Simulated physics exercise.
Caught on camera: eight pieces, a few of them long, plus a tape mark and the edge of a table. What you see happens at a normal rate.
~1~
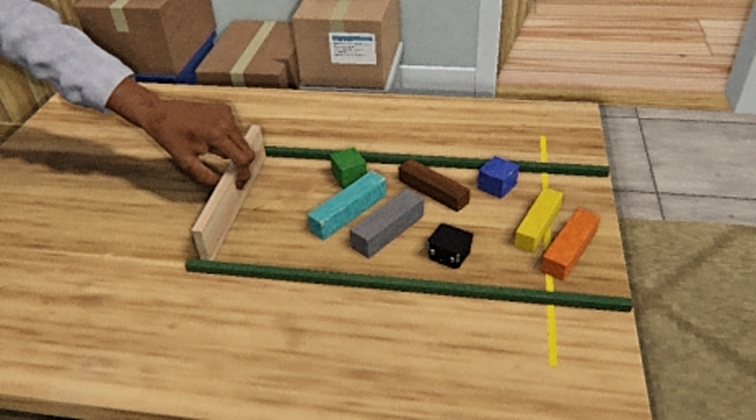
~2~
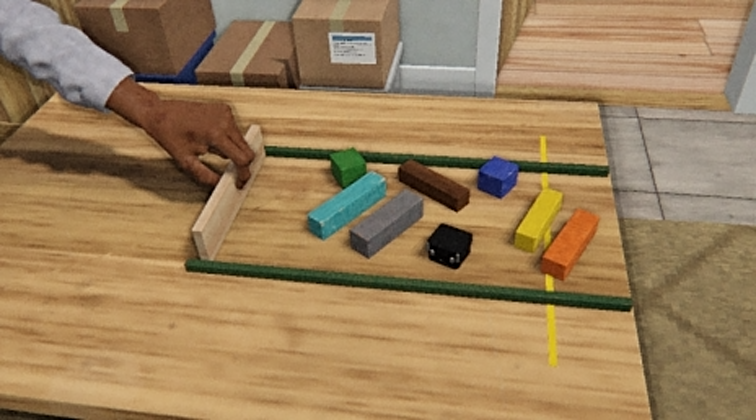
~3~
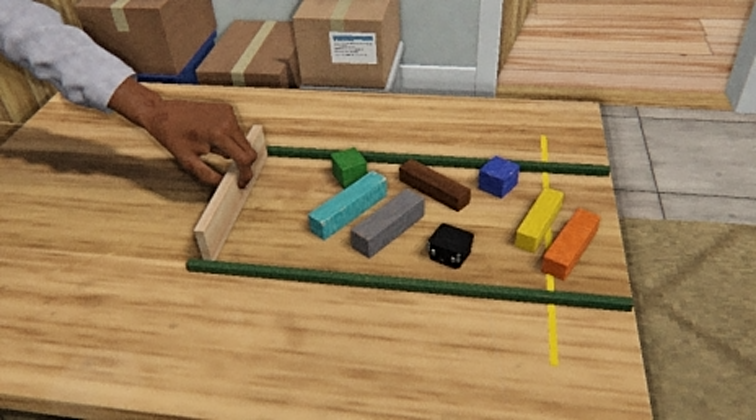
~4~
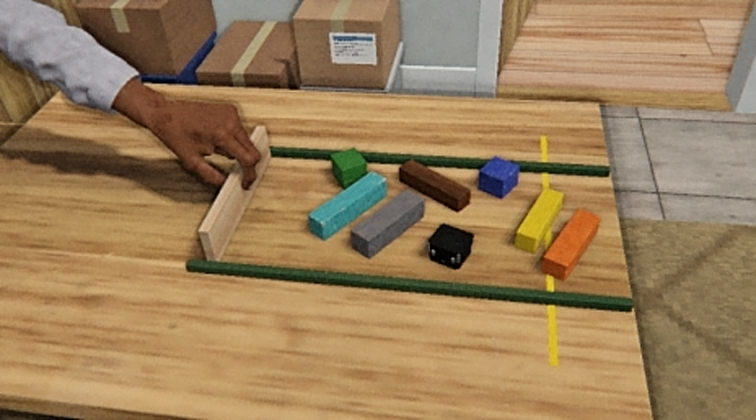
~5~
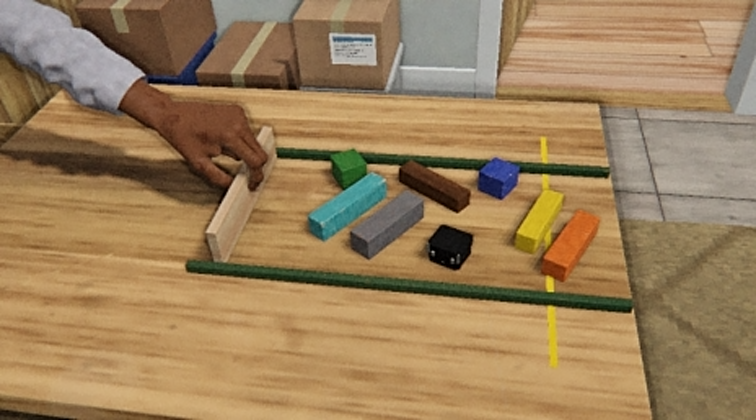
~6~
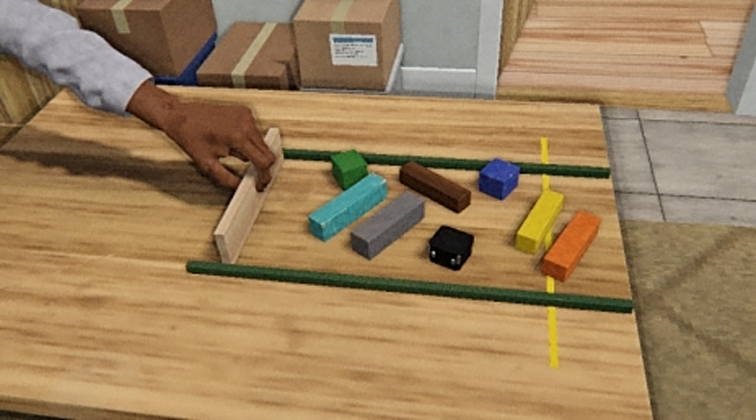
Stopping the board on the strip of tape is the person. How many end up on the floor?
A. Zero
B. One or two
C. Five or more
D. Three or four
B.
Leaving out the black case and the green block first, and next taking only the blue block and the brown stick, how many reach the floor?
That gives 1 for the first pair taken away and 1 for the second.
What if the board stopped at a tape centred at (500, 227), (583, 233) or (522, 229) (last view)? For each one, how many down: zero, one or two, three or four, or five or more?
So, tape by tape, it's none at all, then at least five, then not one.
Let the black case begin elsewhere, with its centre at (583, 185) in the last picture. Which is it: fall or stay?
Result: It comes off.
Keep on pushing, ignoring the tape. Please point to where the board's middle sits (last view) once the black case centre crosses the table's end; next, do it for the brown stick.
First near (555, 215), second near (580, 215).
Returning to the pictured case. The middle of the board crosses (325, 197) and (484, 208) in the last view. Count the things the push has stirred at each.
At that stage 2; at the next, 8.
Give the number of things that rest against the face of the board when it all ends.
2 in contact.
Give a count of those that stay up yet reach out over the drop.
It totals 3.
Early on, none off yet; orange bar at rest near (572, 245); yellow bar at rest near (540, 221); blue block at rest near (499, 179).
A while later, none off yet; orange bar at rest near (572, 245); yellow bar at rest near (540, 221); blue block travelled about its own width near (533, 177).
Finally, the number that fall off is one or two; lost, orange bar.
